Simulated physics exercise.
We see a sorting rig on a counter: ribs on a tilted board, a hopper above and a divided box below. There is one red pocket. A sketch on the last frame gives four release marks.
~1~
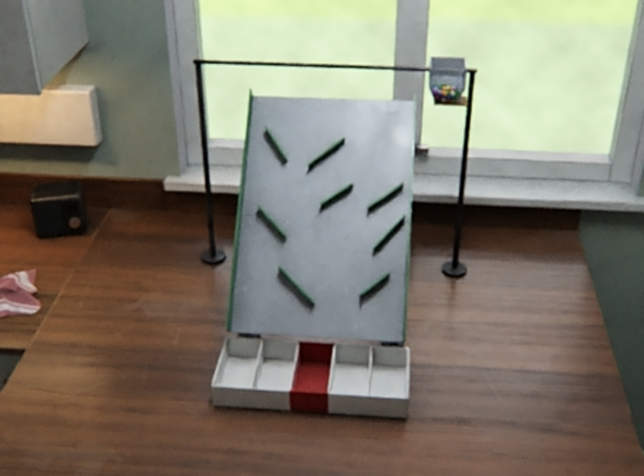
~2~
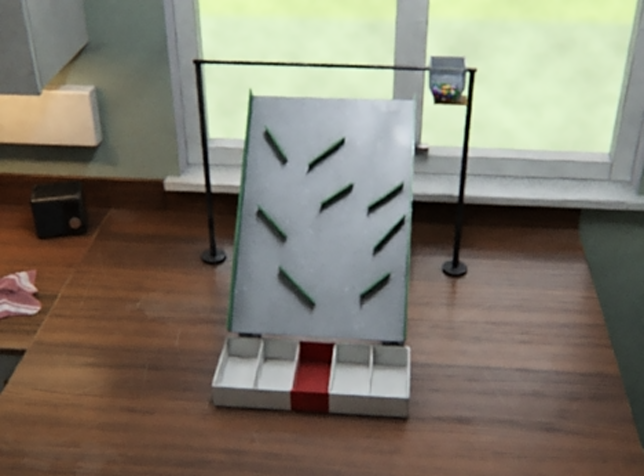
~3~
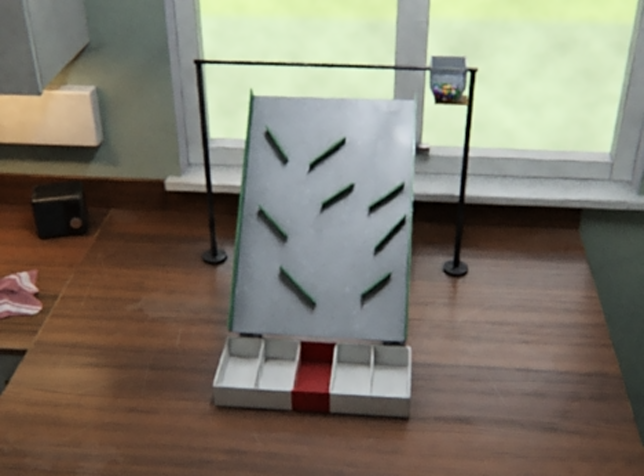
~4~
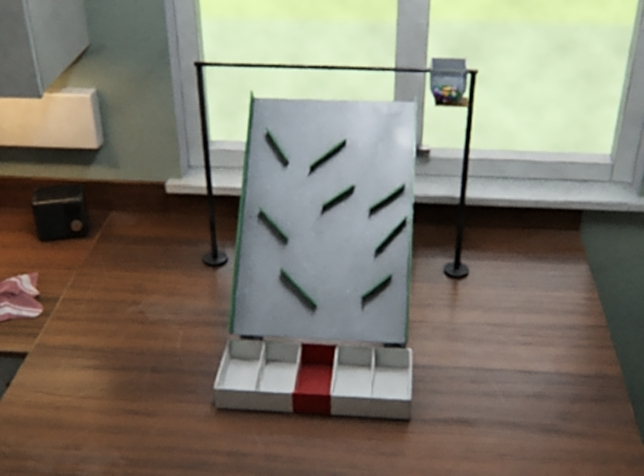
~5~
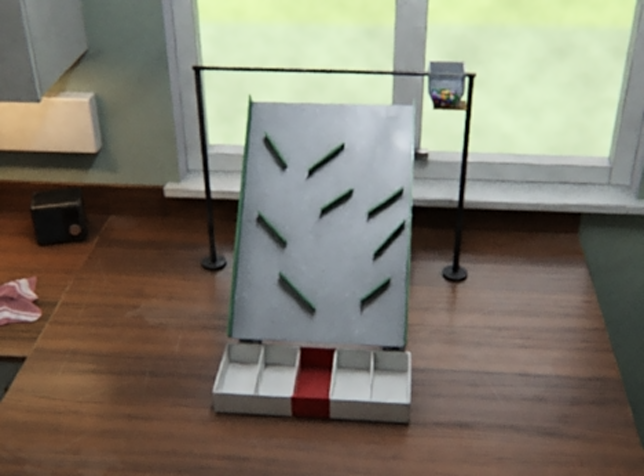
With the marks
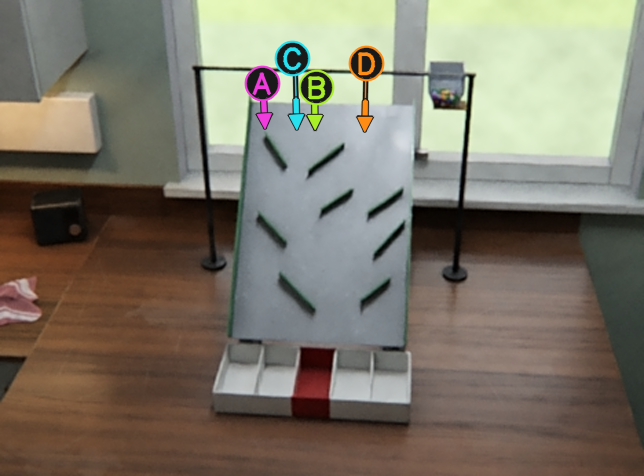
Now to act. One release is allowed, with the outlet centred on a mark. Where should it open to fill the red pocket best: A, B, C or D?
The best mark is D.
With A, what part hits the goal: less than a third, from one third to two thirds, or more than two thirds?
Mark A gives less than a third.
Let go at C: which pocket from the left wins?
The fourth from the left.
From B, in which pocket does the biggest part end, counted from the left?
The fourth.
On the marked copy, mark A meets the board at (264, 123); mark B meets the board at (315, 124); mark C meets the board at (296, 124); mark D meets the board at (364, 126).
For mark A, a small part in the red pocket, about half in other pockets, about a third outside the box.
For mark B, a small part in the red pocket, most in other pockets, a small part outside the box.
For mark C, a small part in the red pocket, most in other pockets, a small part outside the box.
For mark D, about a quarter in the red pocket, about half in other pockets, about a quarter outside the box.
